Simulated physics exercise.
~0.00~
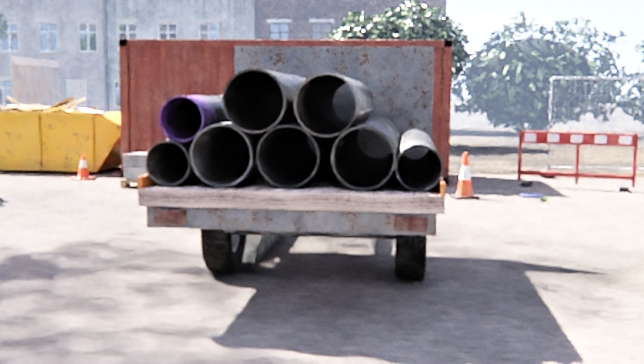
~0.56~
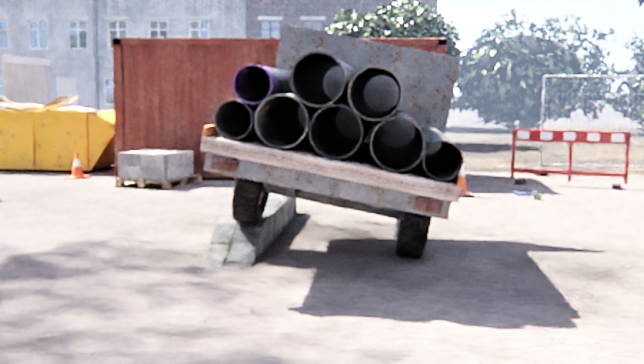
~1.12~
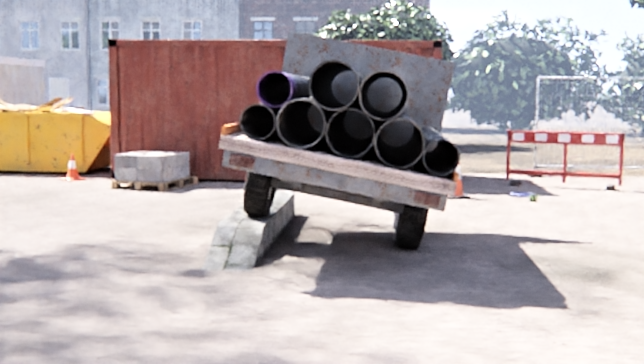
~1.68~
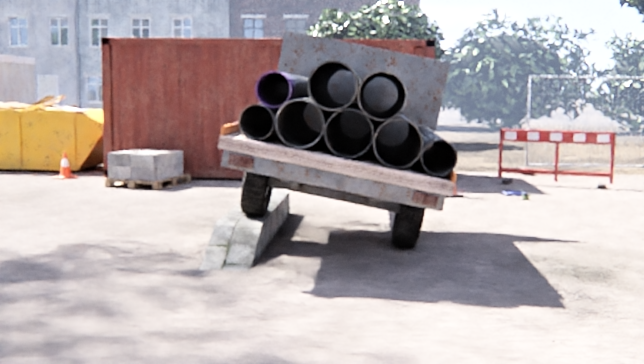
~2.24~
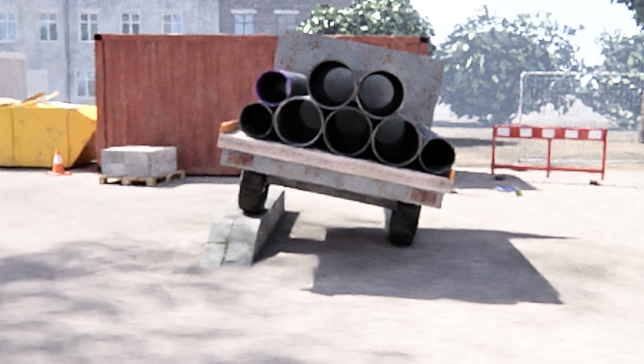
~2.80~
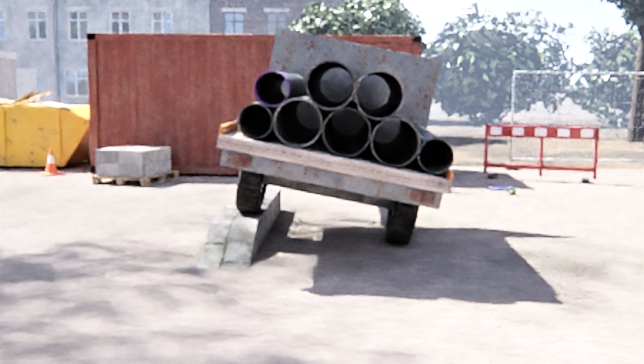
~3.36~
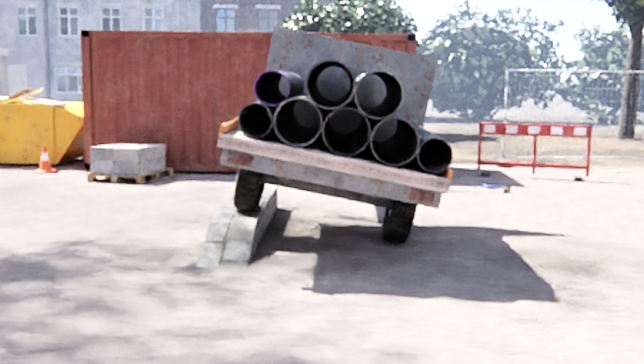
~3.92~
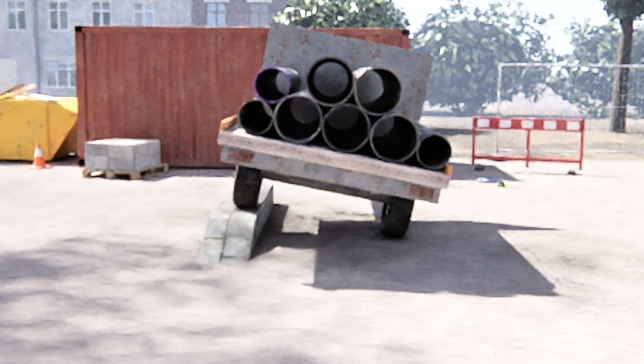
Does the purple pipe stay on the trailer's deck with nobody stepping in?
Yes, the purple pipe stays on the deck, still resting up on the other pipes while the trailer stands tilted with one wheel on the ramp.
